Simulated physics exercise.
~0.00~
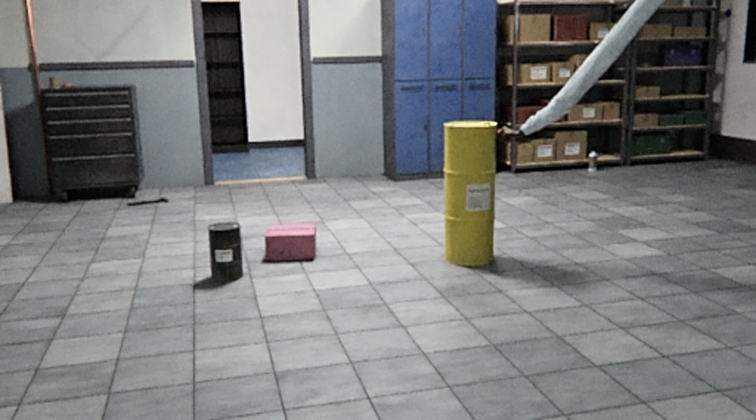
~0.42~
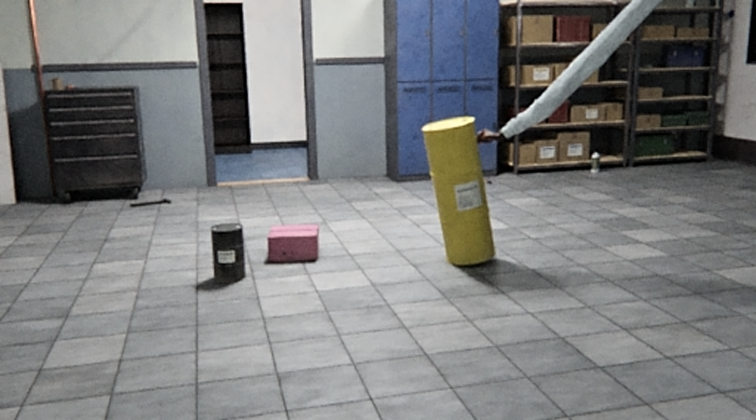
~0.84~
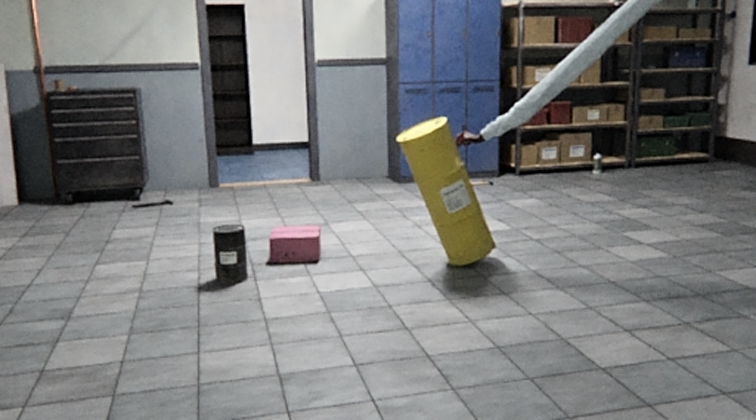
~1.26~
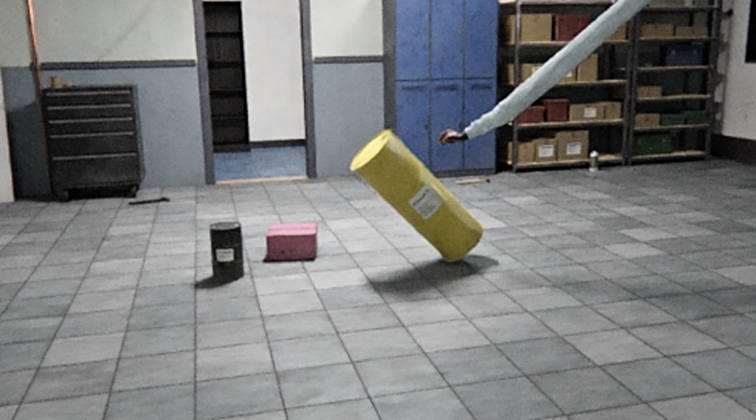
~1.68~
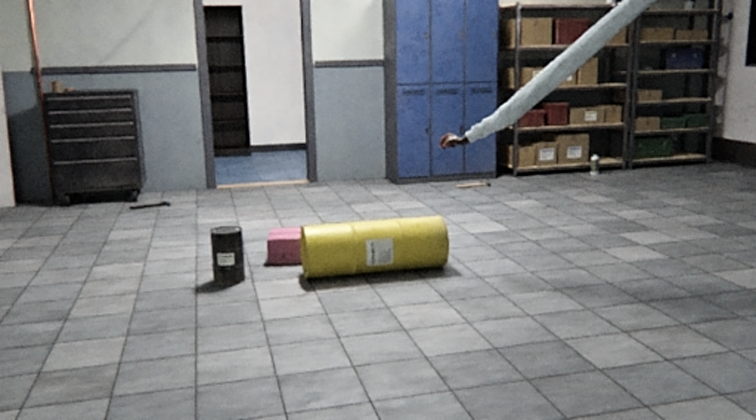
A tall yellow drum stands upright right of centre on a grey tiled floor, seen from a slightly swaying camera in a storeroom or workshop. To its left sit a small black canister and a pink box, with a dark tool chest, an open doorway, blue lockers and loaded shelves behind. A long, pale-sleeved arm reaches in from the upper right and pushes the drum near its top. The drum leans left, tilting further until it tips away from the hand. It topples and ends on its side before the hand, partly hiding the pink box, while the canister stays standing.
